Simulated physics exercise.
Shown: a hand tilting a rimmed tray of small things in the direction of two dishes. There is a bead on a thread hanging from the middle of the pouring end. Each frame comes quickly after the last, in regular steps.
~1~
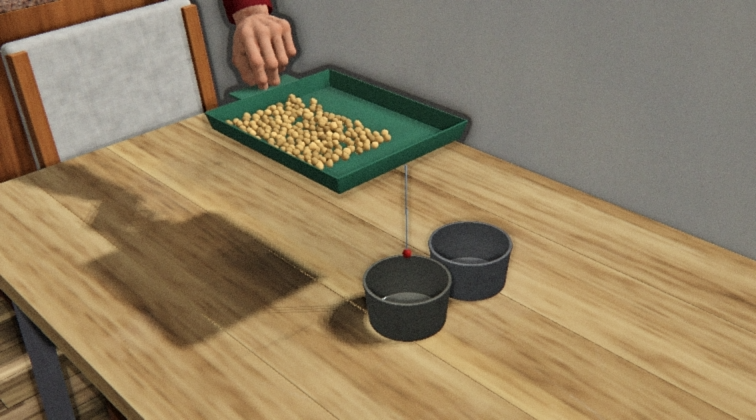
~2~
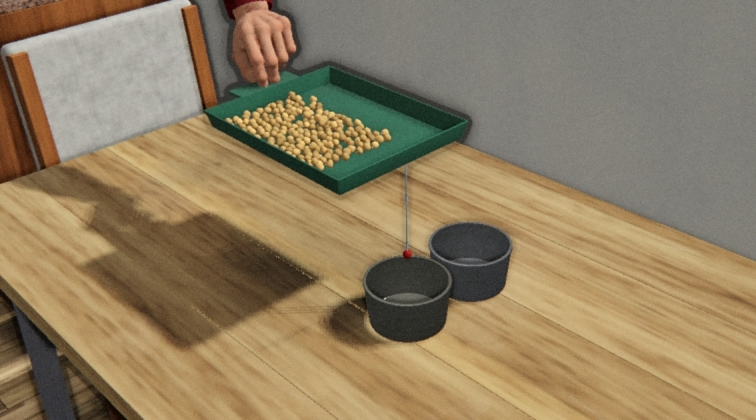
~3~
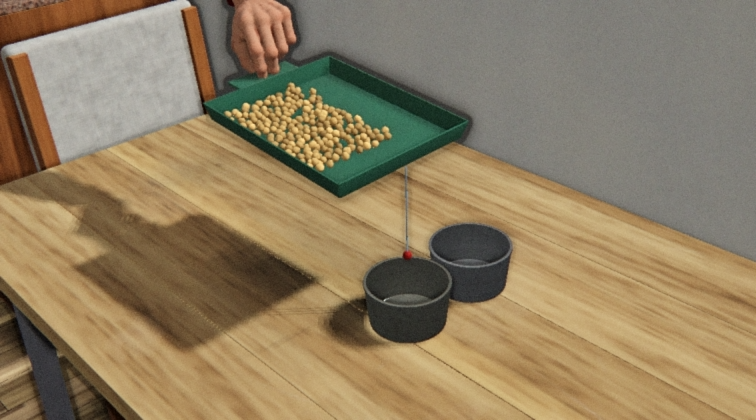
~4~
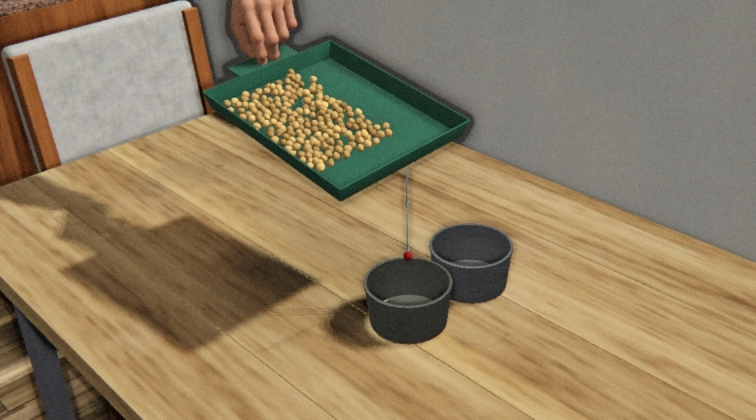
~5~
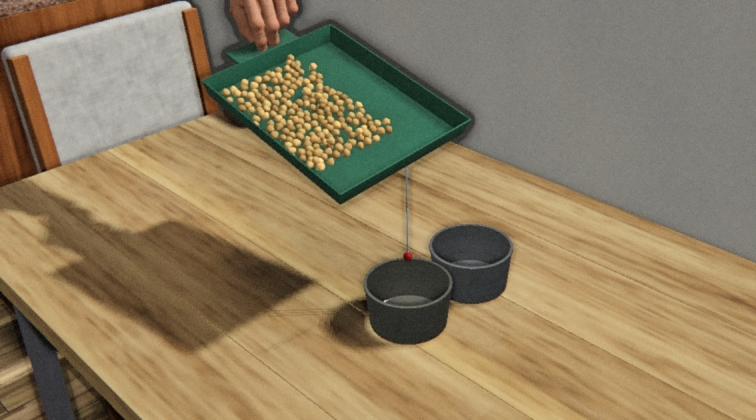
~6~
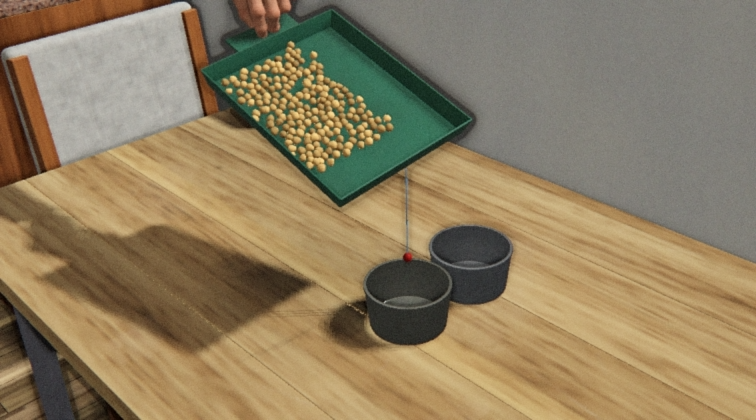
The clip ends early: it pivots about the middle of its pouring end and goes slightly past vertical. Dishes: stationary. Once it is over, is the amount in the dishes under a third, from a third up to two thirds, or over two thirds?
The amount is under a third.
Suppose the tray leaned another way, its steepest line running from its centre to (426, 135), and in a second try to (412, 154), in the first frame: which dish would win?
Point by point: The right side, then the right side.
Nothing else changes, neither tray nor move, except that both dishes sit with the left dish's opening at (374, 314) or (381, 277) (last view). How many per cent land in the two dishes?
First try: Roughly 80 per cent; second try: Roughly 20 per cent.
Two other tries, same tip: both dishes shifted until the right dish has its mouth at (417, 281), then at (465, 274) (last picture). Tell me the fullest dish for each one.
Outcome A - the left-side one; outcome B - the left-side one.
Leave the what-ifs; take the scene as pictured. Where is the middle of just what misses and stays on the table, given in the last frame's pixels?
I'd say near (381, 368), give or take.
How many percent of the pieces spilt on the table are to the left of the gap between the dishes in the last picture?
Estimate: About 80 per cent.
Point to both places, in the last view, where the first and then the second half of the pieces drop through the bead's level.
Near (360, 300) to start, and near (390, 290) afterwards.
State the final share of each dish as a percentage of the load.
For the left dish 20 per cent, for the right dish 0.
Soon, tray tipped steeply; nearly all on the tray; a stray few in the air.
A while on, tray tipped past a quarter turn; most on the tray; a small part outside both; a small part in the air.
Towards the end, tray tipped past a quarter turn; about a quarter in the left dish; most outside both.
Finally, tray tipped past a quarter turn; about a quarter in the left dish; none in the right dish; most outside both.
